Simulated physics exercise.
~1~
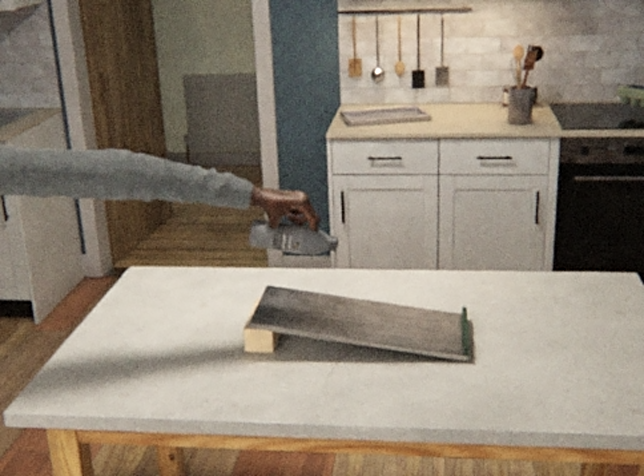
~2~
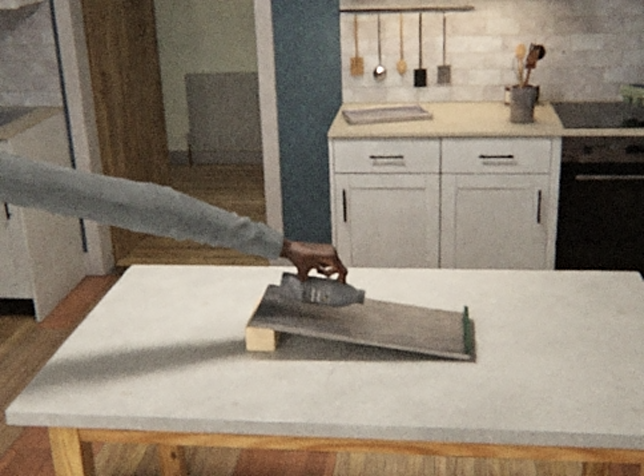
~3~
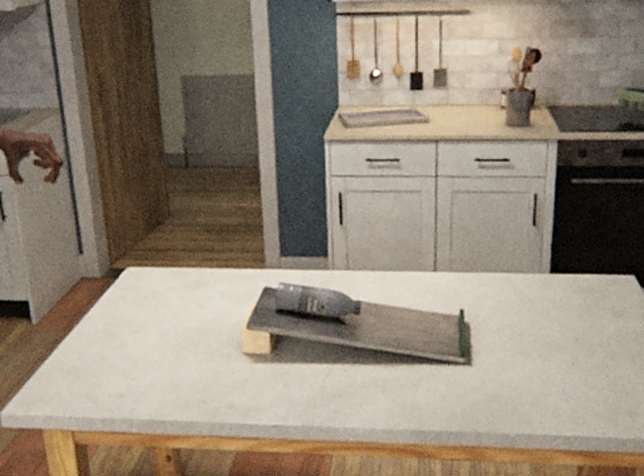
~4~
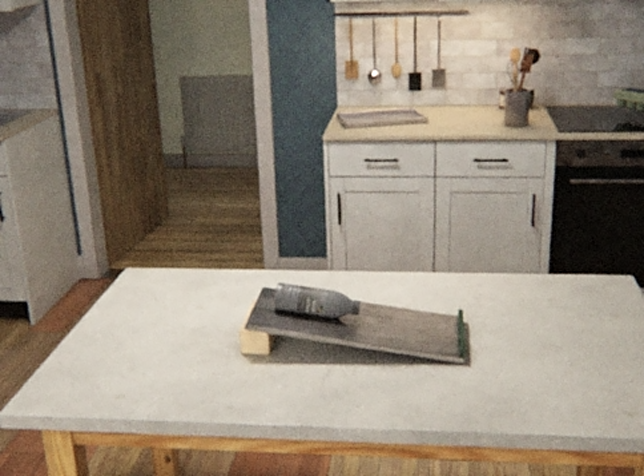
A grey bottle is laid on a sloping board by a hand and stays put.
